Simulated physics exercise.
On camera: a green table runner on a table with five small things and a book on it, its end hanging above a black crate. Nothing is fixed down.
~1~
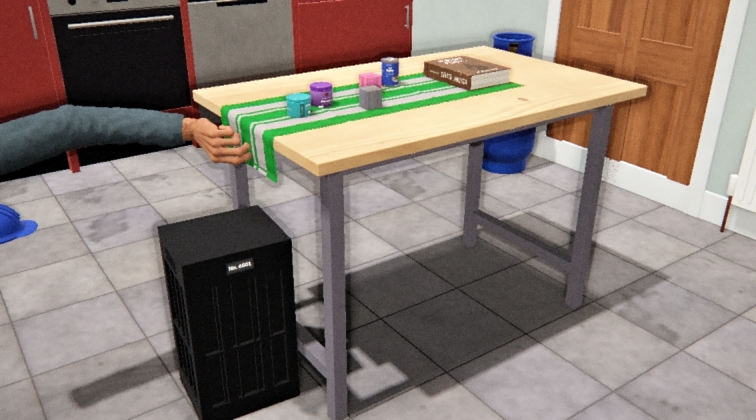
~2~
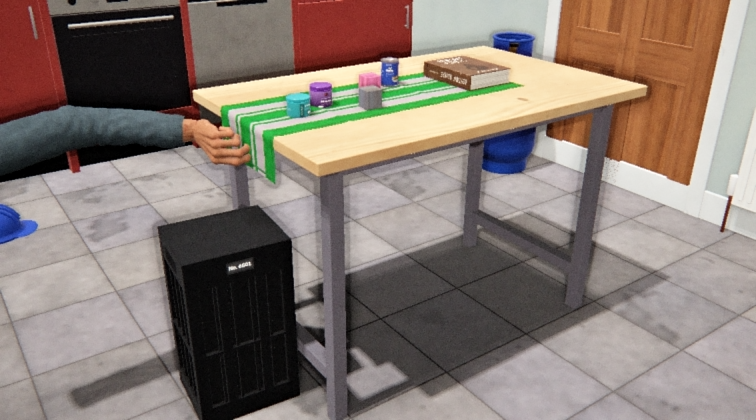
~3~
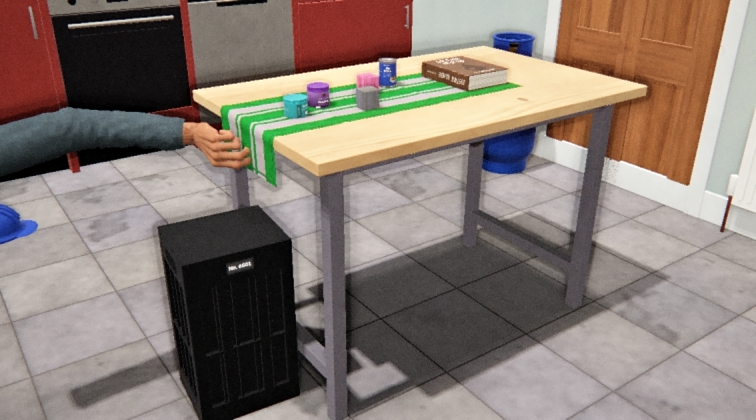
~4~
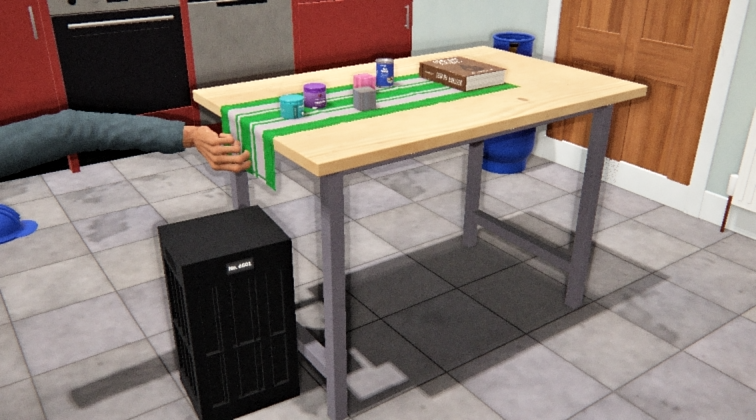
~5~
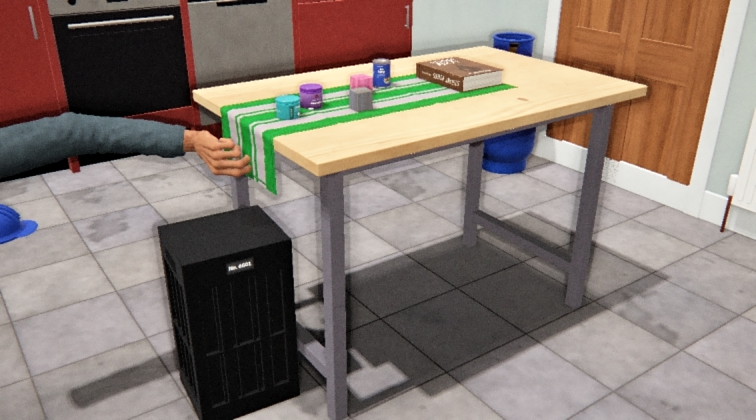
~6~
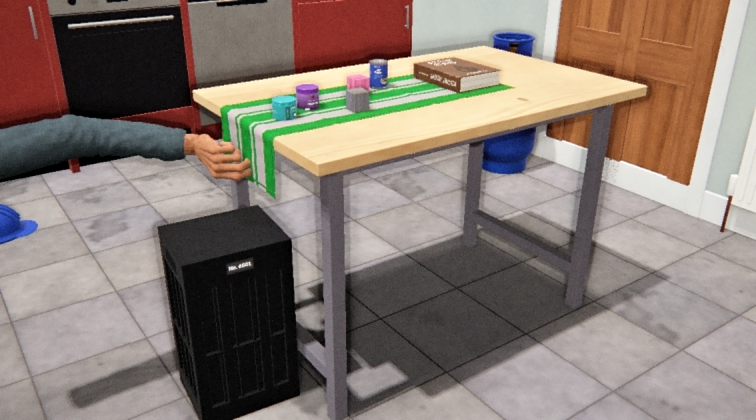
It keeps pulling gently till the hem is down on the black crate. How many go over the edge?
The count of fallen things is one.
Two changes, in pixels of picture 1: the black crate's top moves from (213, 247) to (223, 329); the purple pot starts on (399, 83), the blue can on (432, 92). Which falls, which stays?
The purple pot keeps its place on top, the blue can holds on.
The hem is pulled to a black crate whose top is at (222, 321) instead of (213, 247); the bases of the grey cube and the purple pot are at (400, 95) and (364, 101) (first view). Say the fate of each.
The grey cube holds on, the purple pot goes over.
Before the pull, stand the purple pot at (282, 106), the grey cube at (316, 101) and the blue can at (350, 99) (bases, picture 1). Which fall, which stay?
The purple pot goes over, the grey cube holds on, the blue can stays on.
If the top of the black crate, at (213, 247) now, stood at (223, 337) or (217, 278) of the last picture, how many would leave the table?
Over the edge go 4 and 2.
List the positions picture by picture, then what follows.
Hem (277, 183); turquoise pot (298, 96); purple pot (321, 84); grey cube (370, 88); pink cube (370, 75); blue can (390, 60); top of the crate (213, 247), in the first picture.
Hem (276, 184); turquoise pot (298, 97), in the second picture.
Hem (277, 187); purple pot (318, 85), in the third picture.
Hem (276, 191); grey cube (365, 89); top of the crate (213, 247), in the fourth picture.
Hem (277, 195); pink cube (361, 76), in the fifth picture.
Hem (276, 199); turquoise pot (284, 99); purple pot (307, 87); grey cube (358, 90); pink cube (358, 77); blue can (379, 61), in the sixth picture.
Soon after, hem near (250, 199); all still up.
After that, hem on the crate; turquoise pot gone.
In the end, hem on the crate; turquoise pot gone. It carries off one.
